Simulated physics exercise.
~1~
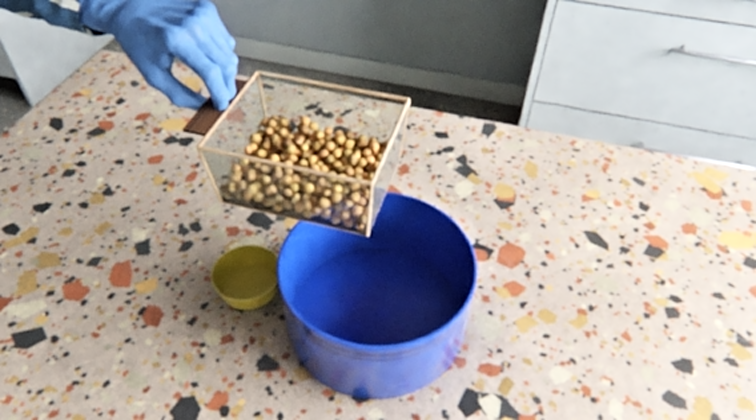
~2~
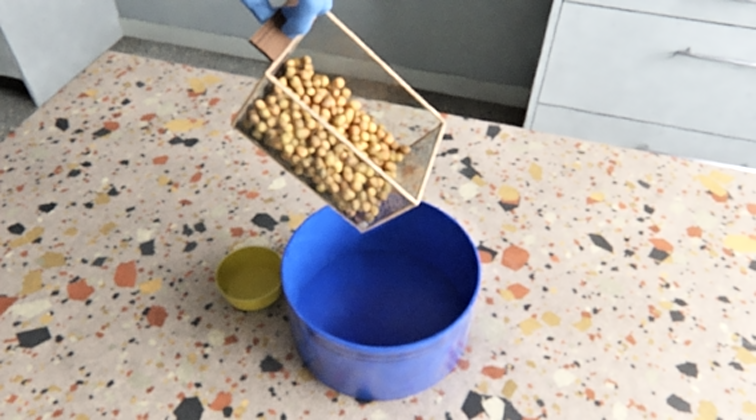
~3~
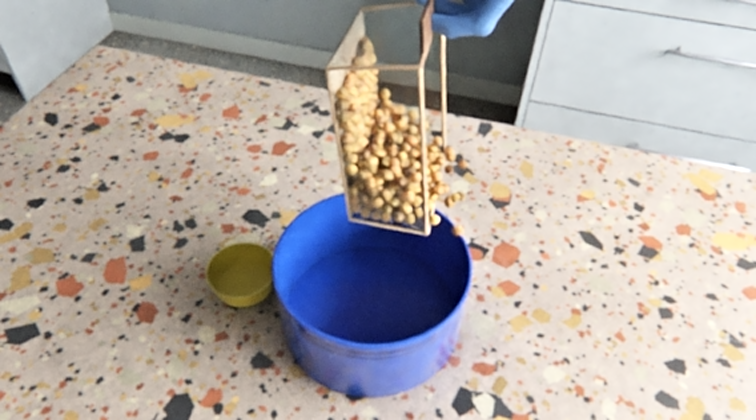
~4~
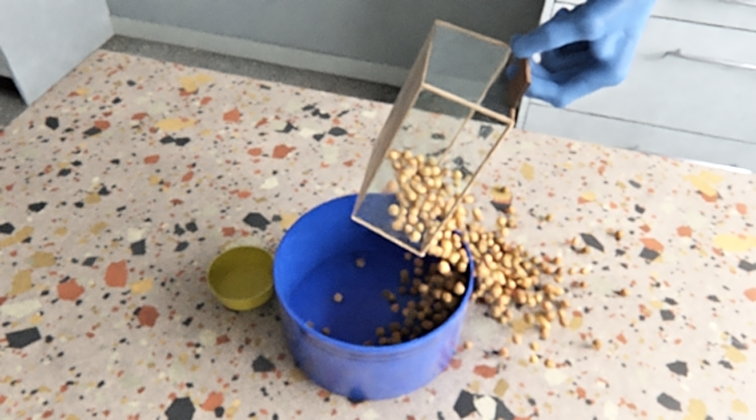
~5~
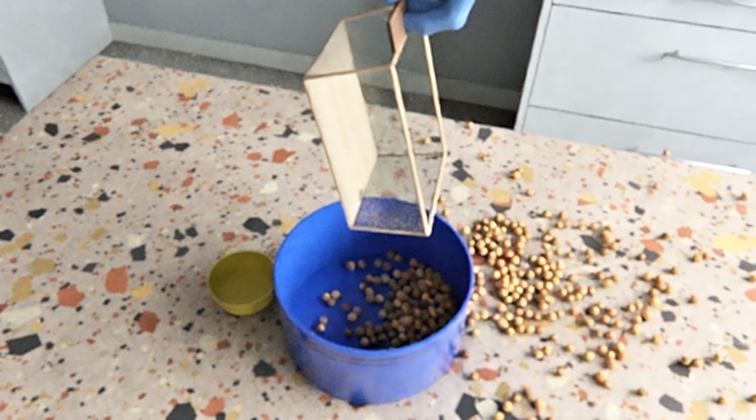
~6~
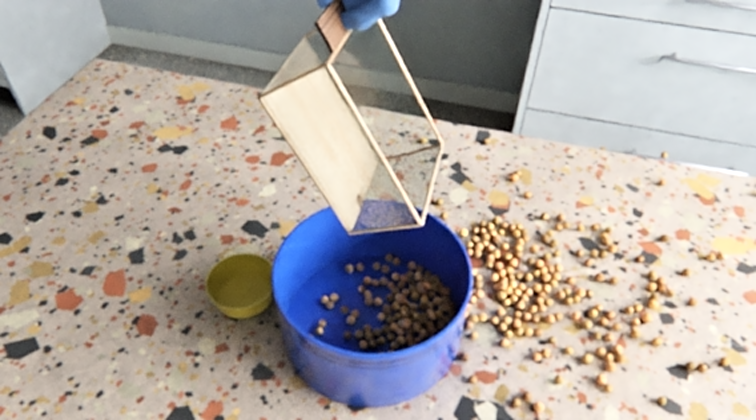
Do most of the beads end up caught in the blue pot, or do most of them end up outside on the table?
Most of them end up outside on the table, to the right of the pot. A smaller but still sizeable share lands in the blue pot, while the yellow dish and the box are left empty.
